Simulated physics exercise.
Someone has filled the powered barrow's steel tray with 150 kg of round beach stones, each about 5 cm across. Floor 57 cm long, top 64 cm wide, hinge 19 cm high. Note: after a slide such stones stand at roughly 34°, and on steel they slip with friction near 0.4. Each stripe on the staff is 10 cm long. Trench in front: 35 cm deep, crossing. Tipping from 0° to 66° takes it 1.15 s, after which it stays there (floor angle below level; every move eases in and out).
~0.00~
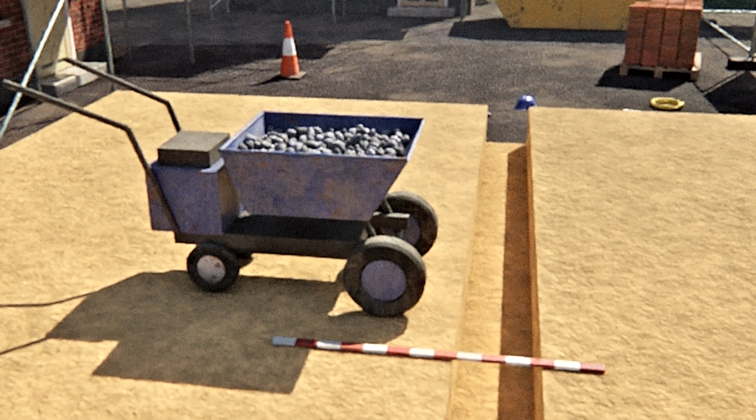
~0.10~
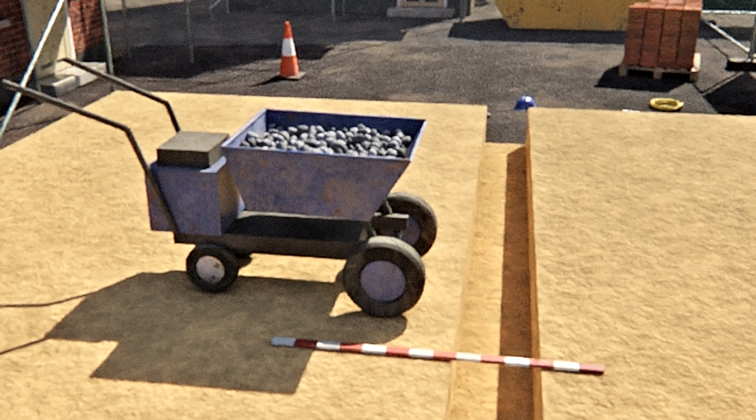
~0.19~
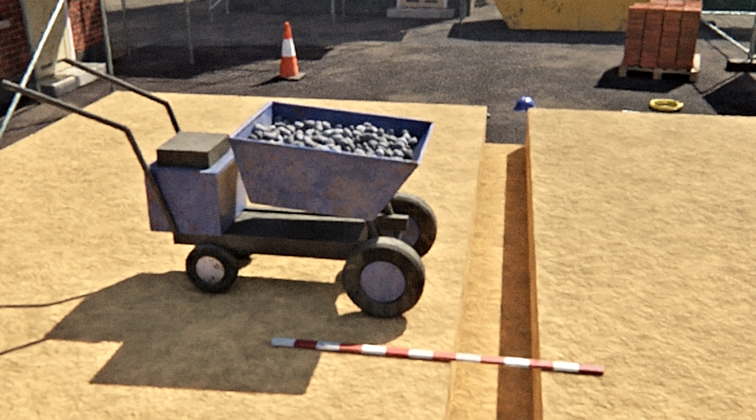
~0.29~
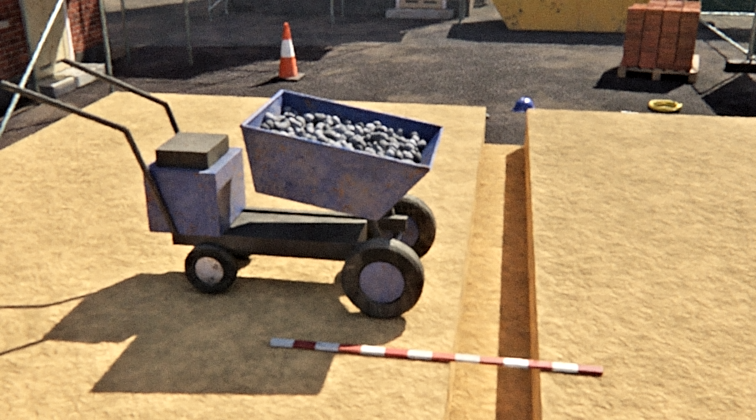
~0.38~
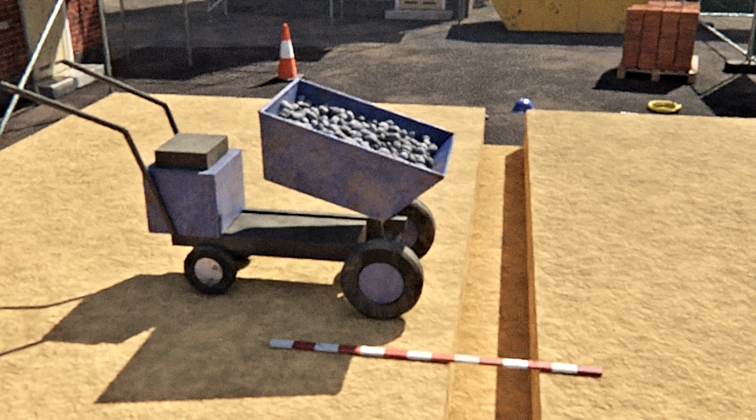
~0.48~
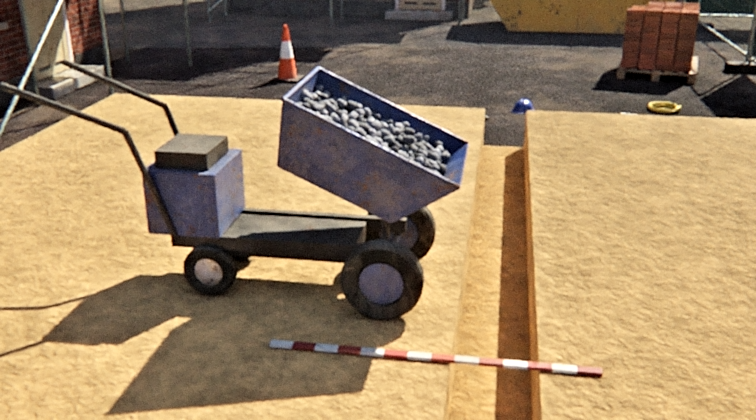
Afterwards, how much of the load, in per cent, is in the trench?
About 34 per cent.
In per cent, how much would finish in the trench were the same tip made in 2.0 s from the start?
Expected share: Around 45%.
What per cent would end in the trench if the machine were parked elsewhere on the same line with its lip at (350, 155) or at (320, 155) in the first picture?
80 % and 75 %.
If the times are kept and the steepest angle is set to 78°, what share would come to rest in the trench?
In that case some 30 per cent.
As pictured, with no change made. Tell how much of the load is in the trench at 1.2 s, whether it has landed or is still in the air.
Approx. 5 % of the load.
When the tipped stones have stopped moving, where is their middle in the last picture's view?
About (564, 299).
After 0.9 s the floor is at 56°; 100 % in the tray; the foremost stones are at (501, 211).
After 1.2 s the floor is at 66°; 69 % in the tray, 5 % in the trench, 26 % past the trench; the foremost stones are at (605, 304).
After 1.6 s the floor is at 66°; 39 % in the tray, 9 % in the trench, 53 % past the trench; the foremost stones are at (719, 307).
After 3.5 s the floor is at 66°; 13 % in the tray, 34 % in the trench, 52 % past the trench; the foremost stones are past the picture's edge.
